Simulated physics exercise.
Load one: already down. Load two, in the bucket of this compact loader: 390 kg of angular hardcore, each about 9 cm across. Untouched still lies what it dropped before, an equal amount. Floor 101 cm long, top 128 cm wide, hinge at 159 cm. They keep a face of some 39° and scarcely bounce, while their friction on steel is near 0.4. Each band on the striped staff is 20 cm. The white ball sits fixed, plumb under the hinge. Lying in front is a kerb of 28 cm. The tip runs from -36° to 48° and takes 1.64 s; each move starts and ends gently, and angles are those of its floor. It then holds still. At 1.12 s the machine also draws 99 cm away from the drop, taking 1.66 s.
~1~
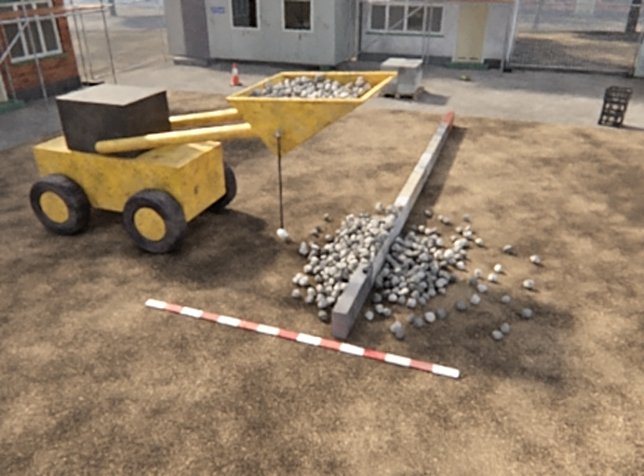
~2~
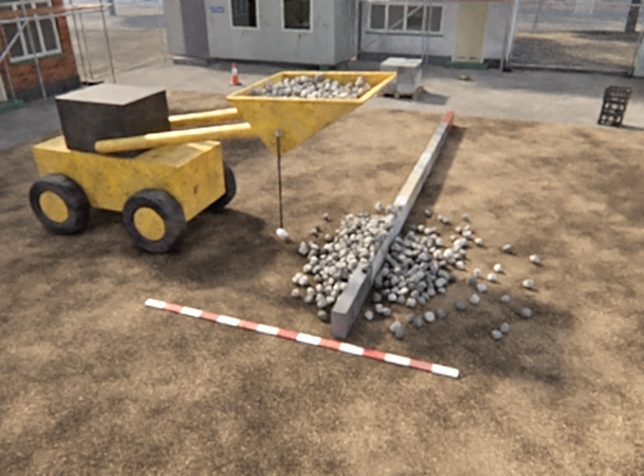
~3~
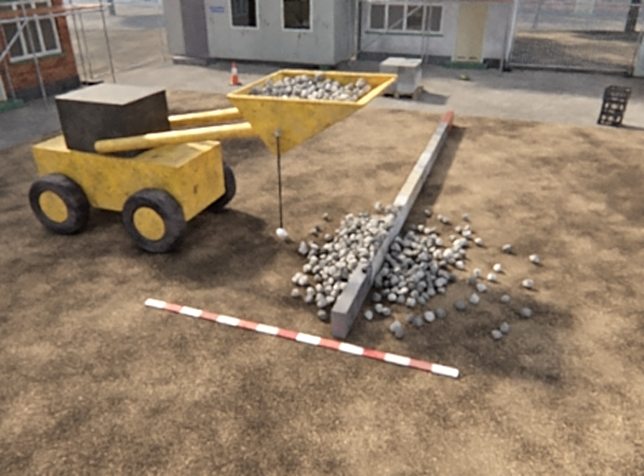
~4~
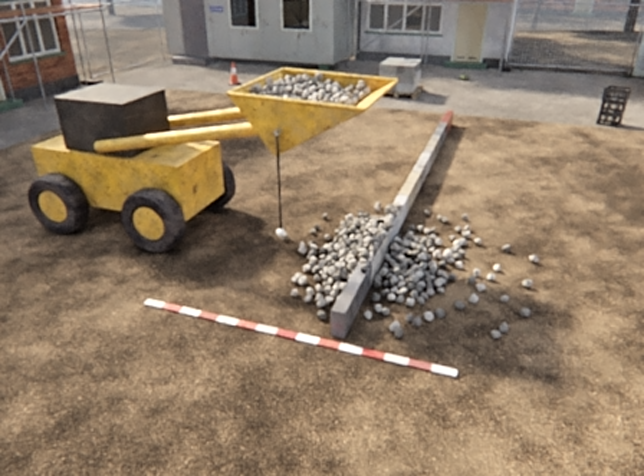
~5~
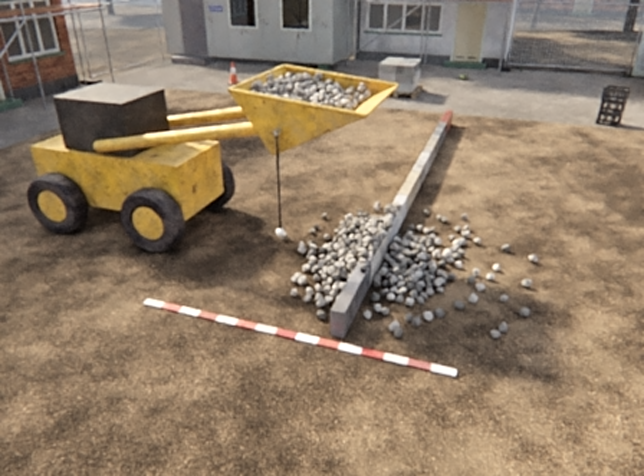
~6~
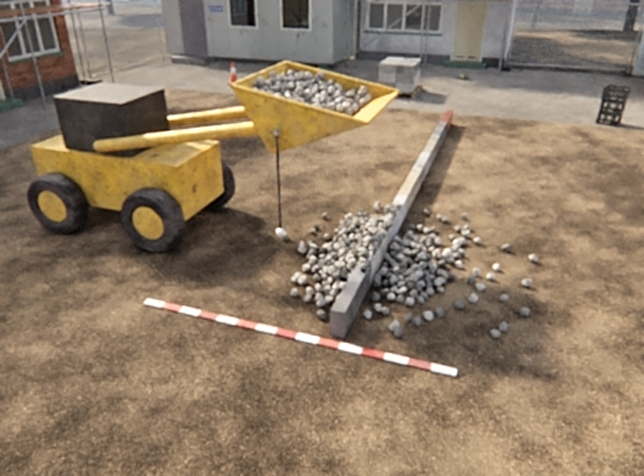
On a dirt yard, a yellow loader's stone-filled bucket slowly tilts its front lip downward.
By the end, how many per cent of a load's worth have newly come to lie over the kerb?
About 4 per cent have newly come to lie there.
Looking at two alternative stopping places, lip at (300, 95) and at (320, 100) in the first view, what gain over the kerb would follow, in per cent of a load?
I'd guess close to 0 per cent first and close to 0 per cent second.
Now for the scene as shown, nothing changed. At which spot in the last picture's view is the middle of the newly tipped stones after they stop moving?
They end up centred around (342, 241).
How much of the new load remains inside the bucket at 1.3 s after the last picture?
Close to 10 in a hundred is still held.
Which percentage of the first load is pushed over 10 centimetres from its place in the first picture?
Close to 10 per cent.
Then, 0.8 s after the last picture the floor is at 35°; in per cent of one load, 100 in the bucket, 65 on this side of the kerb, 36 over the kerb; the foremost stones are at (512, 288).
Then, 1.3 s after the last picture the floor is at 48°; in per cent of one load, 10 in the bucket, 154 on this side of the kerb, 36 over the kerb; the foremost stones are at (512, 288).
Then, 2.8 s after the last picture the floor is at 48°; in per cent of one load, 0 in the bucket, 161 on this side of the kerb, 39 over the kerb; the foremost stones are at (512, 288).
Then, 5.6 s after the last picture the floor is at 48°; in per cent of one load, 0 in the bucket, 161 on this side of the kerb, 39 over the kerb; the foremost stones are at (512, 288). Net gain over the kerb, 4.
